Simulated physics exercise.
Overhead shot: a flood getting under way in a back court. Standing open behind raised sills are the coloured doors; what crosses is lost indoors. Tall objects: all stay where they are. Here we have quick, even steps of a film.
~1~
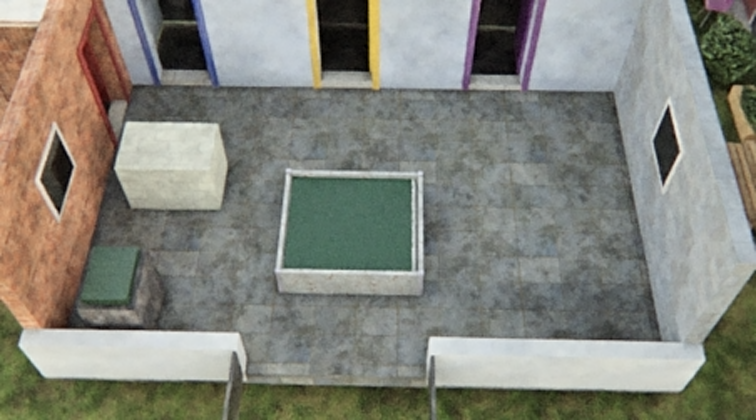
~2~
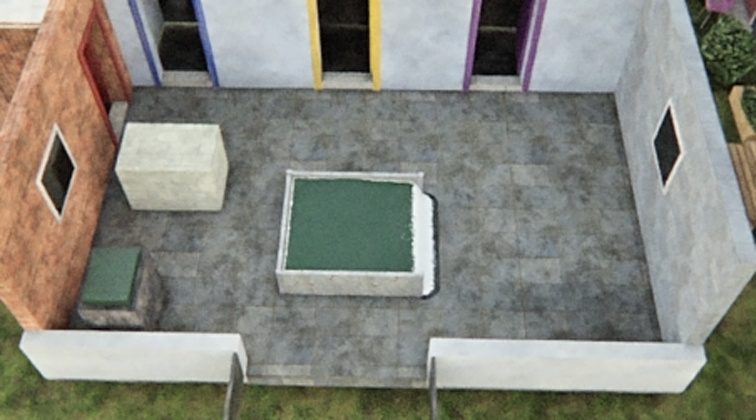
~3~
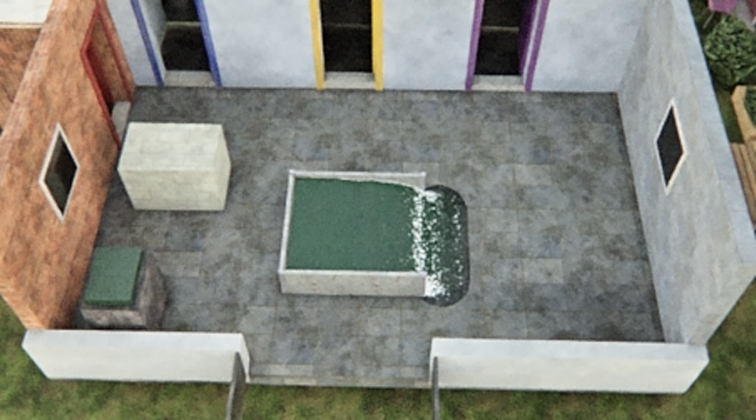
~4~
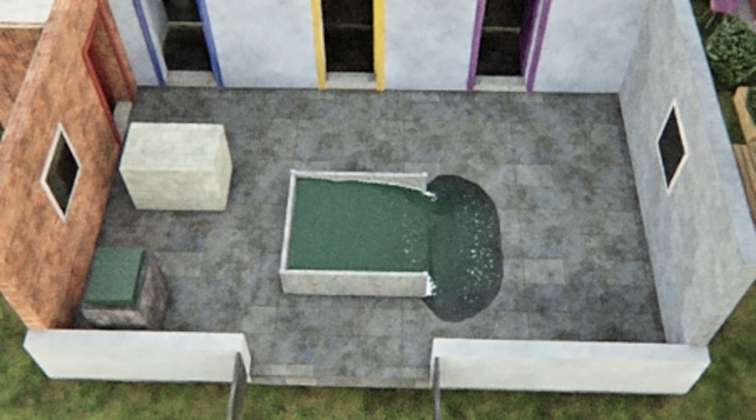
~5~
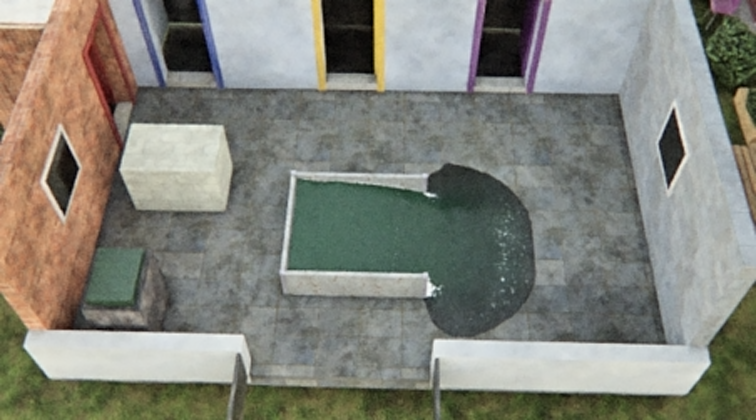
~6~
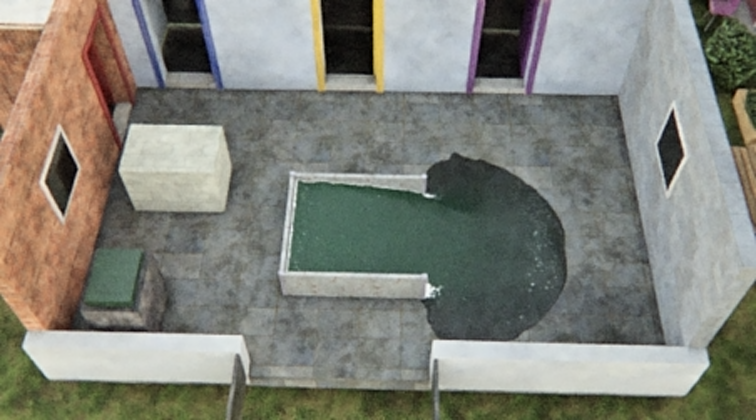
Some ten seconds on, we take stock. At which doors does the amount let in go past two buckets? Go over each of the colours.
In order: The blue door holds up fine I think, the red door holds up fine I think, the yellow door holds up fine I think, the purple door holds up fine I think.
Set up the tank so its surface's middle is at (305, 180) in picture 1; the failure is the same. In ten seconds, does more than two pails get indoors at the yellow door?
Yellow: Undershoots.
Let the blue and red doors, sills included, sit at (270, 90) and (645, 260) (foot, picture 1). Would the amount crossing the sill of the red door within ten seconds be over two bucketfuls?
Well, the way I see it, the red door crosses the threshold.
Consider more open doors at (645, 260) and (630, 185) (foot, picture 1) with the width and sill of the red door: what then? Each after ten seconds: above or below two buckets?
The first new door crosses the line, and the second crosses the line.
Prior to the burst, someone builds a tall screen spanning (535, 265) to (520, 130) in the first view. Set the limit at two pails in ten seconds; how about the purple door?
Purple: Goes past the limit.
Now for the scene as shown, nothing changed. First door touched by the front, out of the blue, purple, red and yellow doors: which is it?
The purple door, before the others.
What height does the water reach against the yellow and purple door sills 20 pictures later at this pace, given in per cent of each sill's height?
Readings, in sequence: 0 percent and 20 percent.
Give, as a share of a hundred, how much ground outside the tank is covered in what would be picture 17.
Near 35 in a hundred.
A moment on, water covers 30 % of the floor; the blue door not reached, the red door not reached, the yellow door not reached, the purple door not reached.
Next, water covers 35 % of the floor; the blue door not reached, the red door not reached, the yellow door not reached, the purple door not reached.
Then, water covers 35 % of the floor; the blue door not reached, the red door not reached, the yellow door not reached, the purple door wet at the sill, nothing in.
Later, water covers 60 % of the floor; the blue door not reached, the red door not reached, the yellow door wet at the sill, nothing in, the purple door wet at the sill, nothing in.
In the end, water covers 90 % of the floor; the blue door wet at the sill, nothing in, the red door wet at the sill, nothing in, the yellow door wet at the sill, nothing in, the purple door wet at the sill, nothing in.
